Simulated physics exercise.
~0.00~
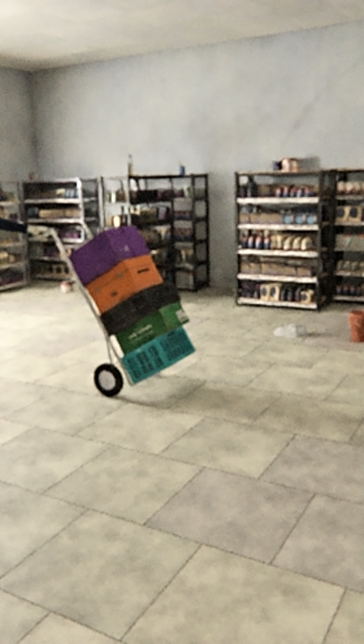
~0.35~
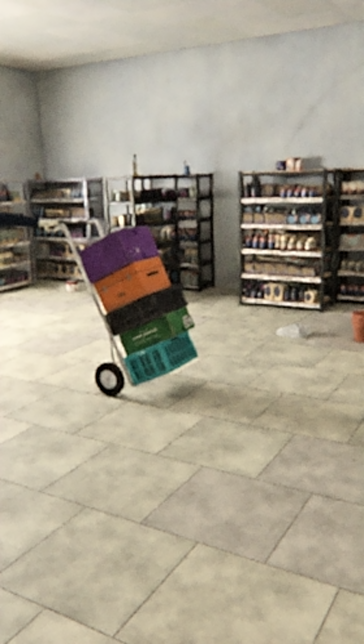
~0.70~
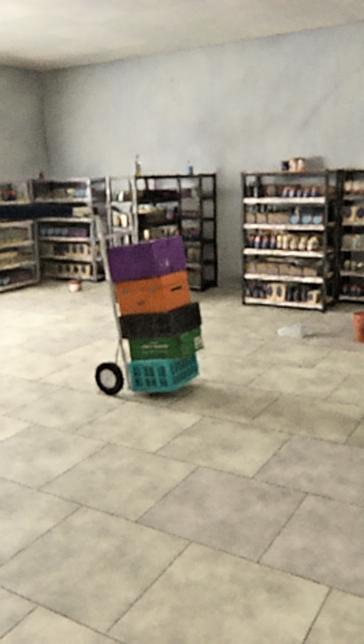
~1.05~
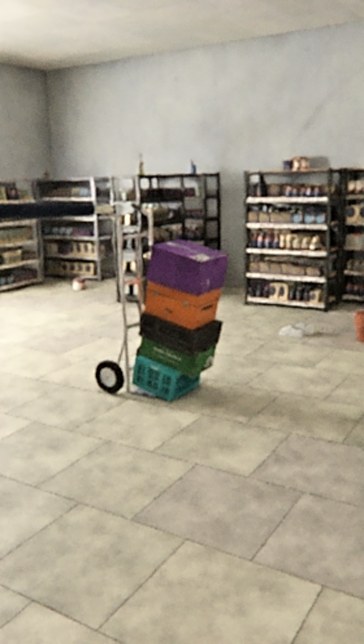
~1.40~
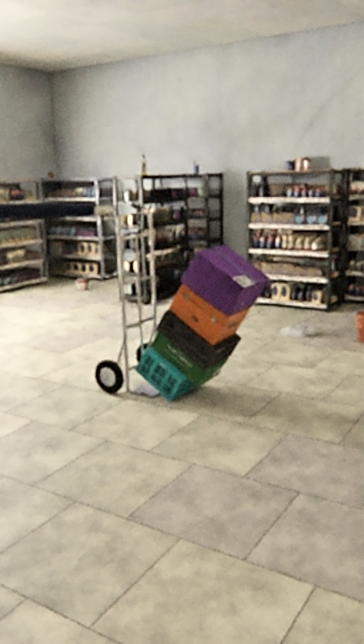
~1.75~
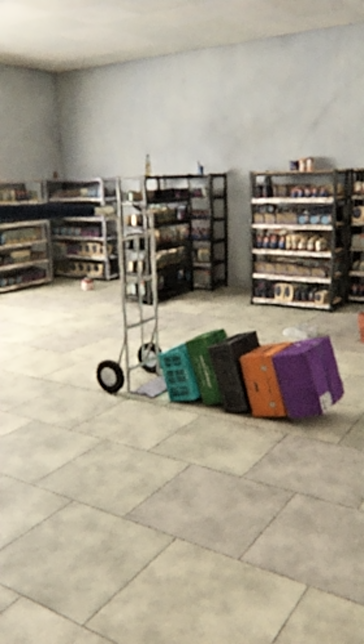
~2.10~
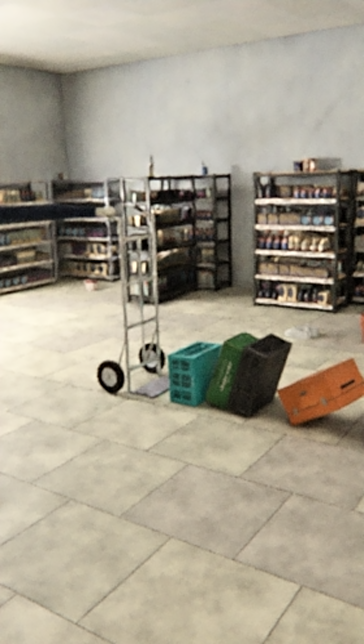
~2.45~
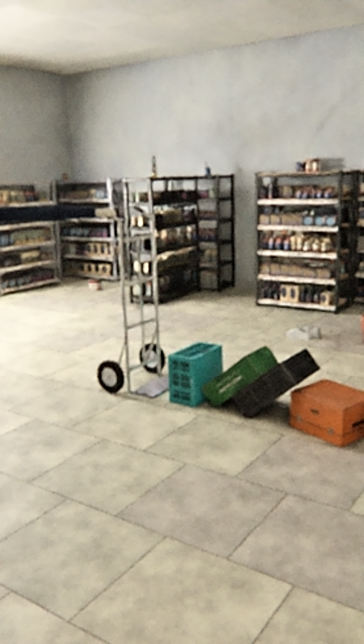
A hand truck swings upright and its five stacked crates topple rightward, scattering across the floor.
